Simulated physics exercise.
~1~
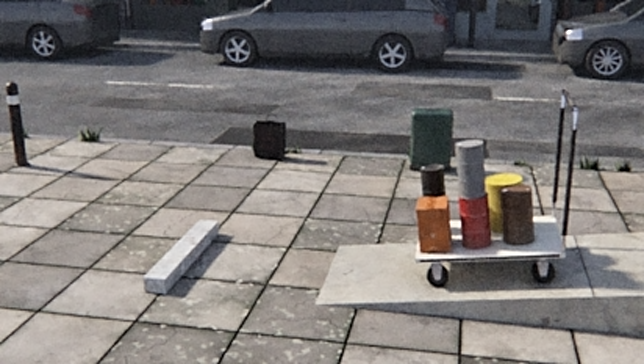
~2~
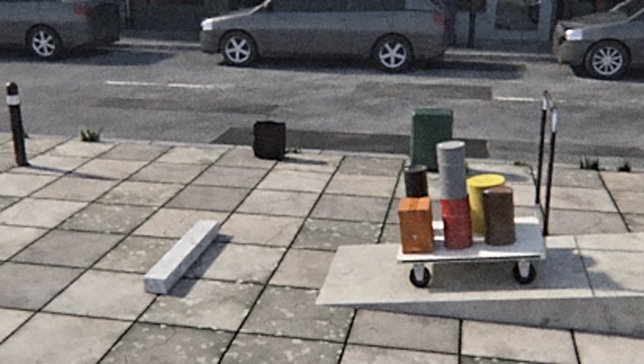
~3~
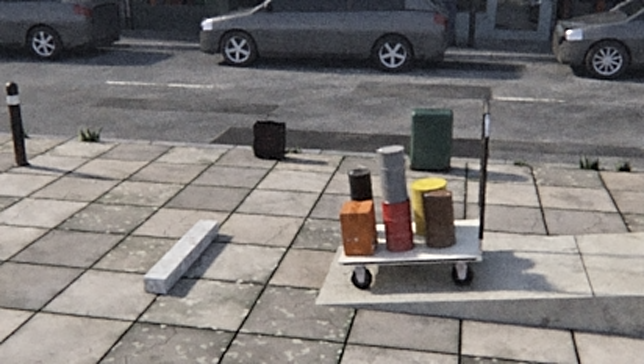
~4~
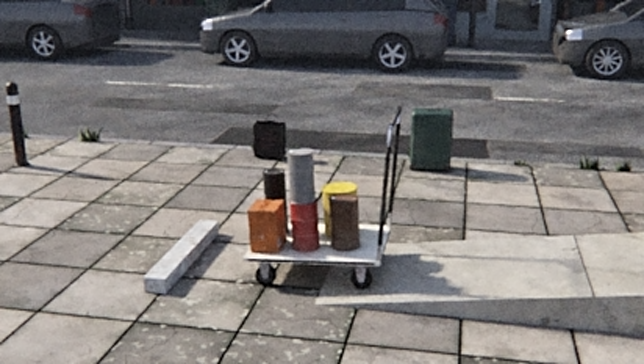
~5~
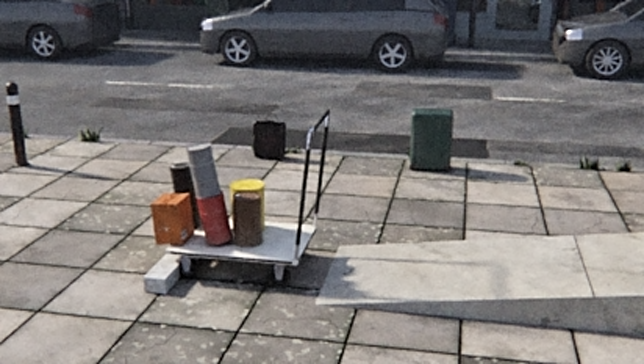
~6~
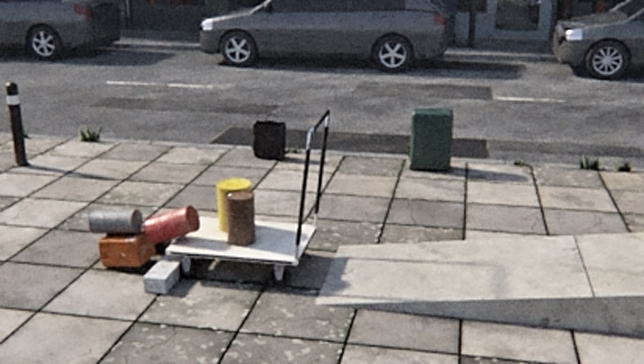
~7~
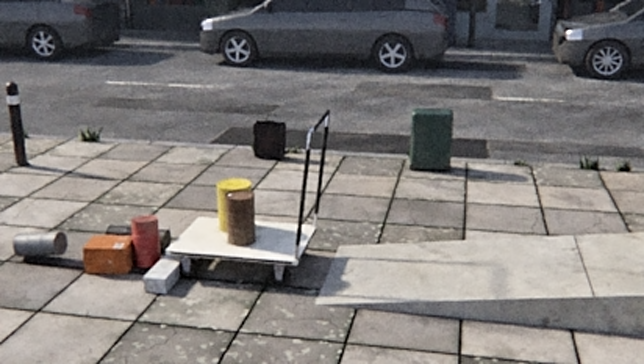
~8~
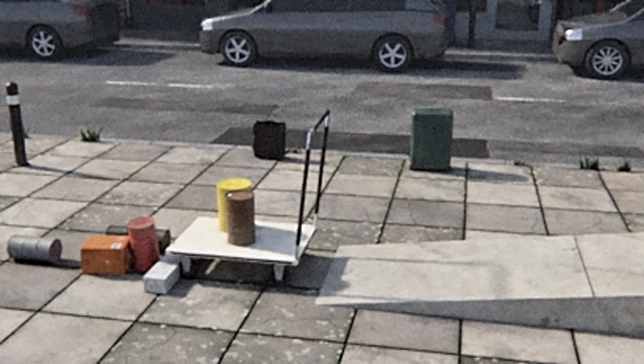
On a paved sidewalk beside a street with parked cars, a flat trolley carrying an orange box, a yellow pail and grey, red, black and brown canisters rolls left down a low ramp. It crosses onto the level slabs with its load still standing and stops against a pale kerb block. The orange box, the black canister and the stacked grey and red canisters pitch forward over the front edge. The grey canister rolls farther left, while the red one ends upside down beside the orange box. The yellow pail and brown canister remain upright on the trolley.
